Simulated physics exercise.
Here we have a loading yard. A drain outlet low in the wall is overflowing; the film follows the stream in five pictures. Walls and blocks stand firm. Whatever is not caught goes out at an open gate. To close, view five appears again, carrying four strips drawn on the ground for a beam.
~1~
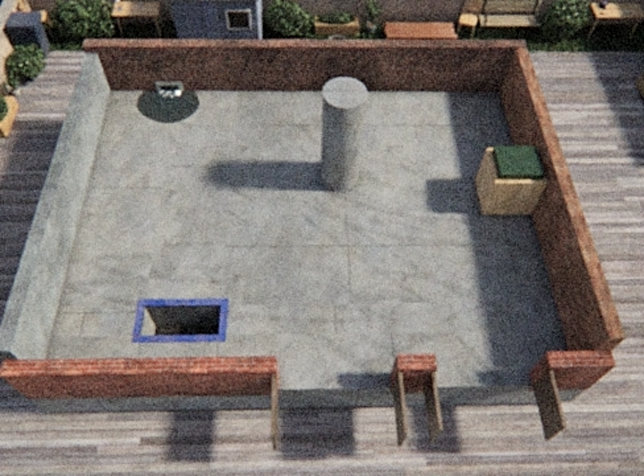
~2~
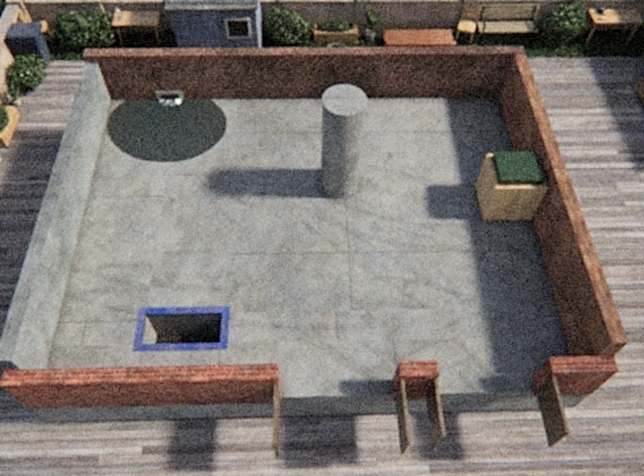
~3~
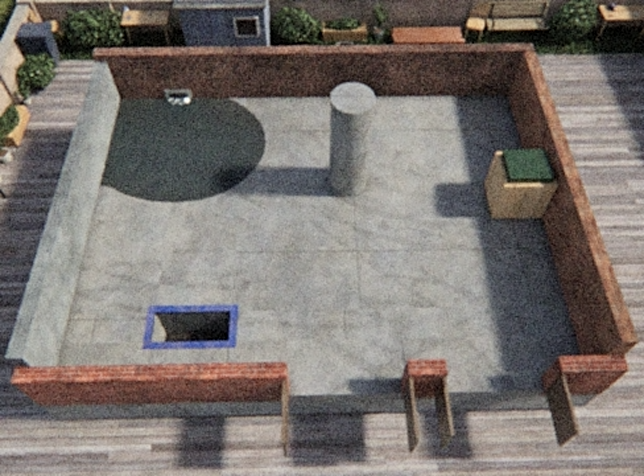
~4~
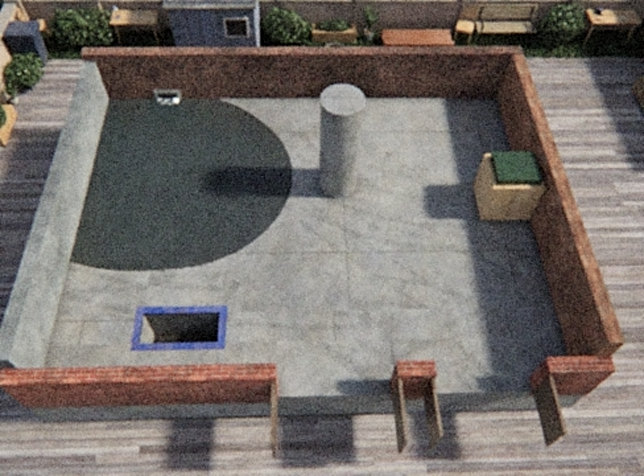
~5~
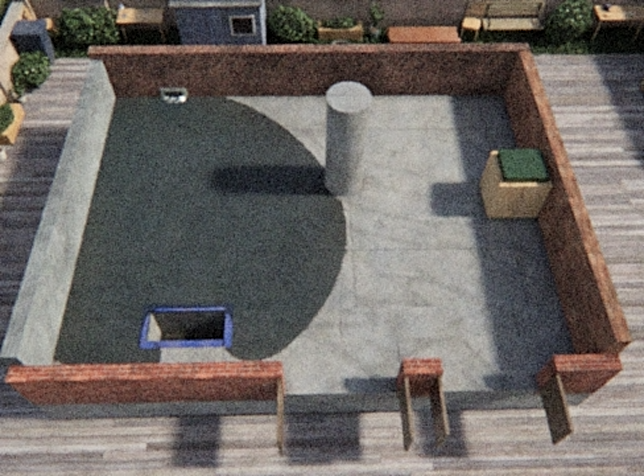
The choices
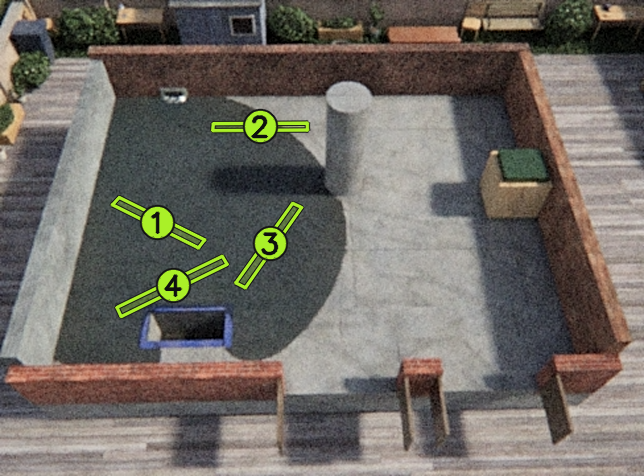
Dark water spreads from a small pale outfall at the back left of a walled loading yard, seen from high above in a slightly jittering view. Brick and grey walls enclose a pale paved floor with a grey column, a green-topped tan box at right, a blue-rimmed pit at front left and open gates in front. The rounded sheet widens rightward and forward, reaches the column, then enters the pit.
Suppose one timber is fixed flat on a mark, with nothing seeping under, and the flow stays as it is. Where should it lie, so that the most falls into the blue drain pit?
Position 3.
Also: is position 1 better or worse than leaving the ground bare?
Worse.
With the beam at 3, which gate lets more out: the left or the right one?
The left one.
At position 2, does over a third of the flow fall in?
Yes.
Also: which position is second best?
2 it is.
In lime, 1 from (115, 201) to (201, 243); 2 from (213, 127) to (307, 126); 3 from (240, 285) to (297, 205); 4 from (119, 311) to (224, 260).
Choosing 1, about 24 % of the stream goes into the blue drain pit, about 75 % out by the gates.
Choosing 2, about 47 % of the stream goes into the blue drain pit, about 48 % out by the gates.
Choosing 3, about 70 % of the stream goes into the blue drain pit, about 29 % out by the gates.
Choosing 4, about 24 % of the stream goes into the blue drain pit, about 74 % out by the gates.
